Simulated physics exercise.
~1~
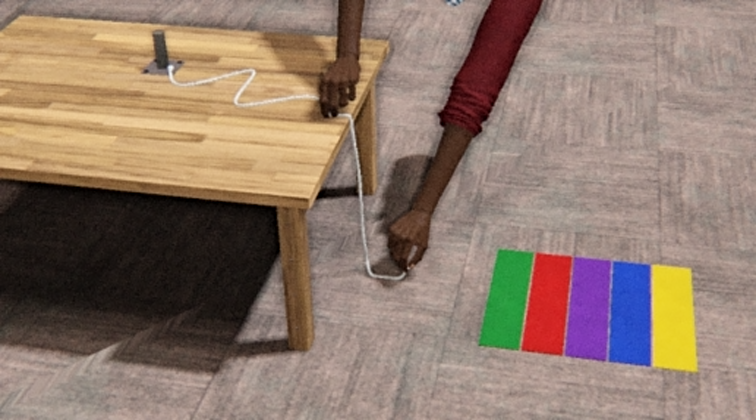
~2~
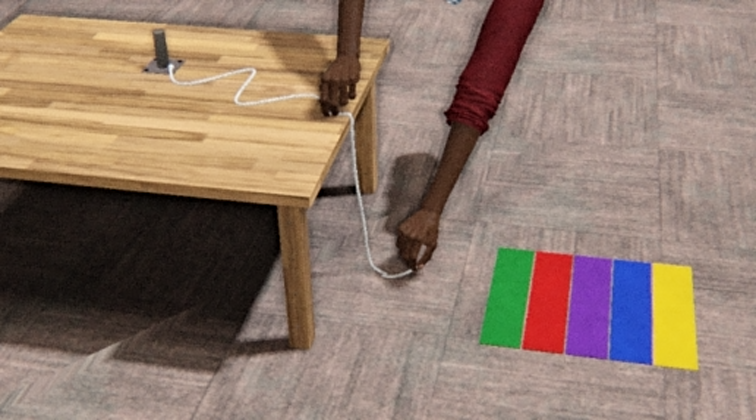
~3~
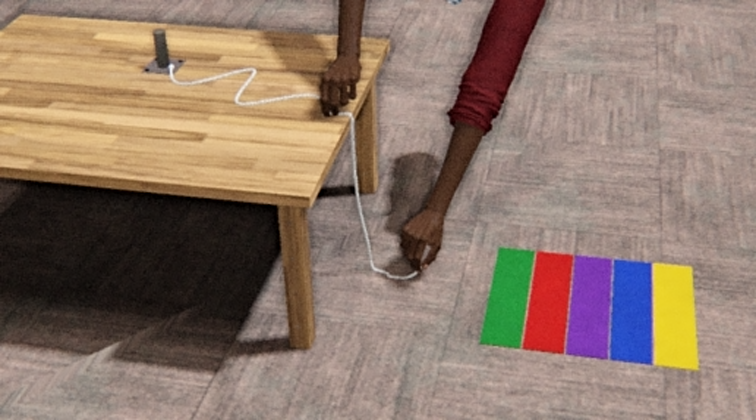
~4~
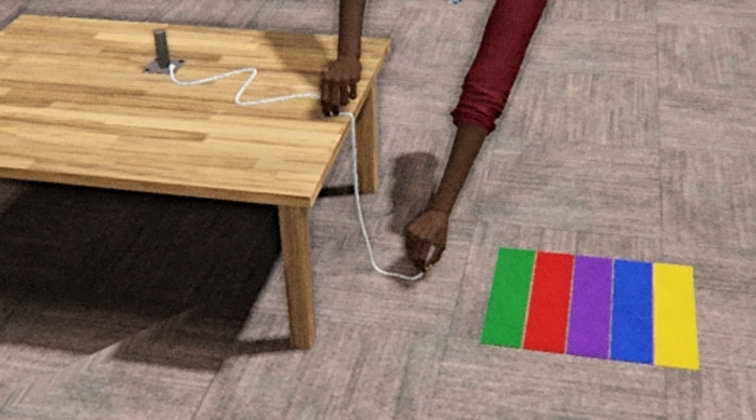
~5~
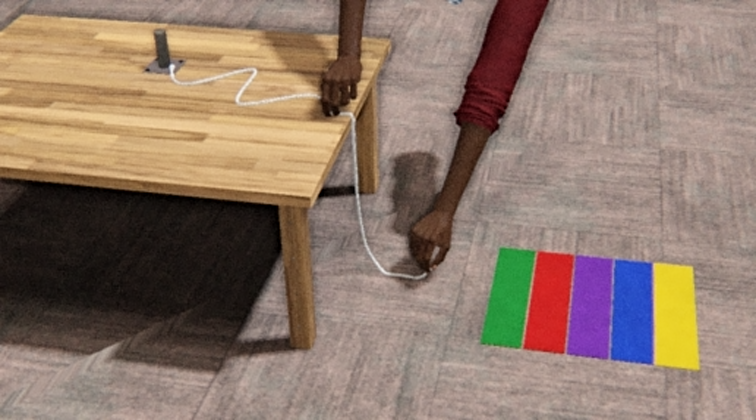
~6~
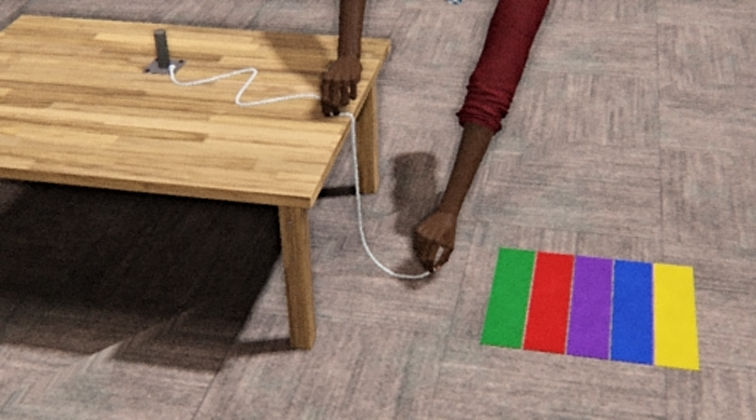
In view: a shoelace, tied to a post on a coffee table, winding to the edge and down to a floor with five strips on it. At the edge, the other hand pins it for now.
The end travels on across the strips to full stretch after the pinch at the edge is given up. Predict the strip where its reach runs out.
Its reach runs out at the yellow strip.
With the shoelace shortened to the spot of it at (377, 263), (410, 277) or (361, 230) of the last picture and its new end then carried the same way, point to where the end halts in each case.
The places are (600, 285), (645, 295) and (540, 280).
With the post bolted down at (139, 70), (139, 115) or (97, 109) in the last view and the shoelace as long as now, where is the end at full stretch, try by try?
About (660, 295), (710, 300) and (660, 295).
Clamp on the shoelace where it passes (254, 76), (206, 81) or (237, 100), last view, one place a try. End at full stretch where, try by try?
Respectively (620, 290), (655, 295) and (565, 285).
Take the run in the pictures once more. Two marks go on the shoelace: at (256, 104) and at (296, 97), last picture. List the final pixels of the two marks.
Point one to (364, 106), point two to (401, 126).
Soon after, end near (621, 290); over blue.
Then, end near (660, 294); over yellow.
At full stretch, end near (685, 297); over yellow. The yellow one.
